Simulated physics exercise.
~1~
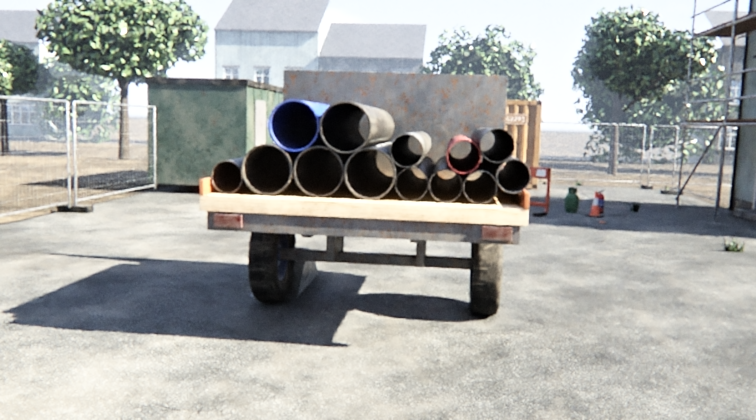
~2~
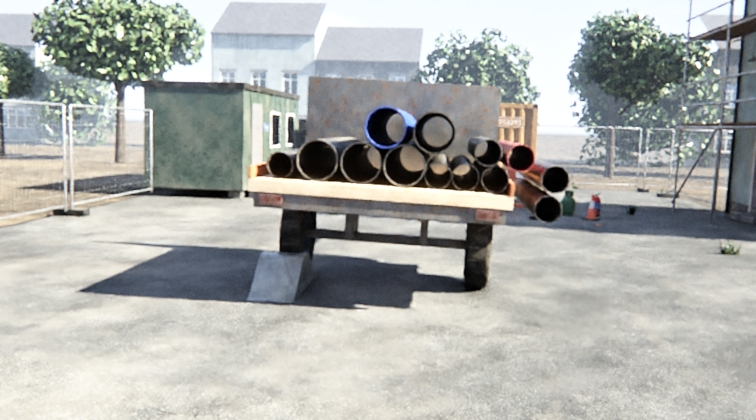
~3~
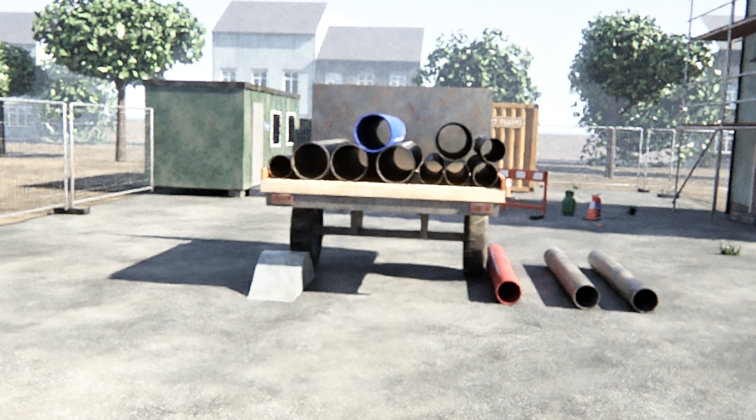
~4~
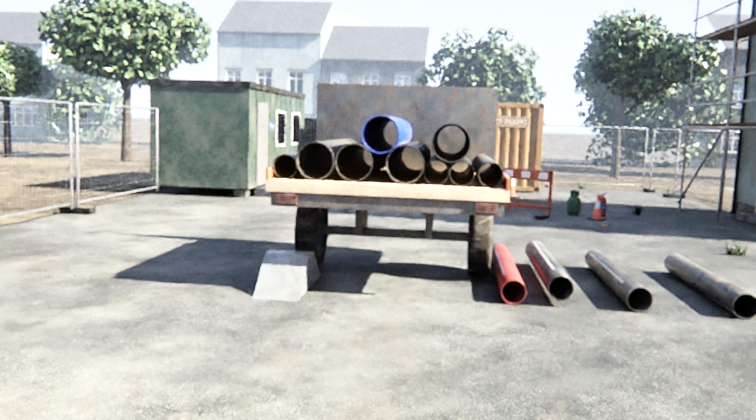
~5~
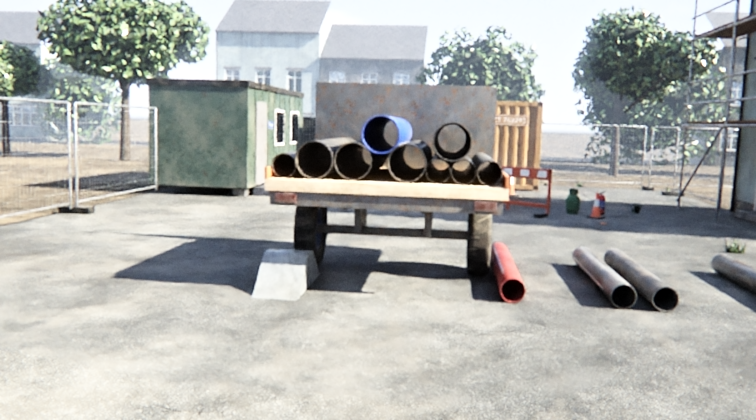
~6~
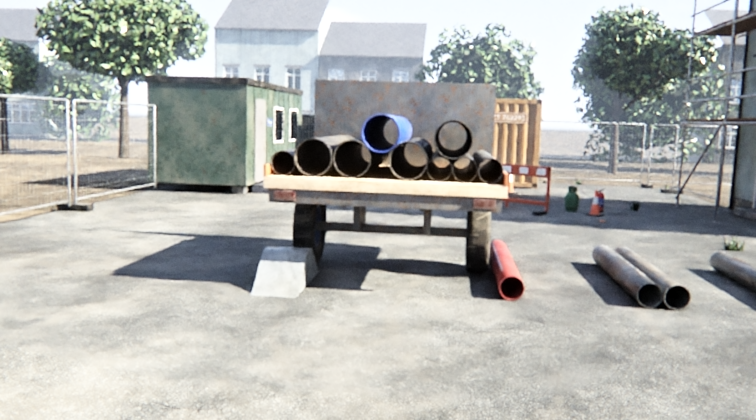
The clip shows an unstrapped flat trailer of stacked pipes tilting as one wheel crosses a concrete hump, sending the red pipe and several grey ones off the right side; they roll and settle on the ground, while the blue pipe stays atop the remaining load.
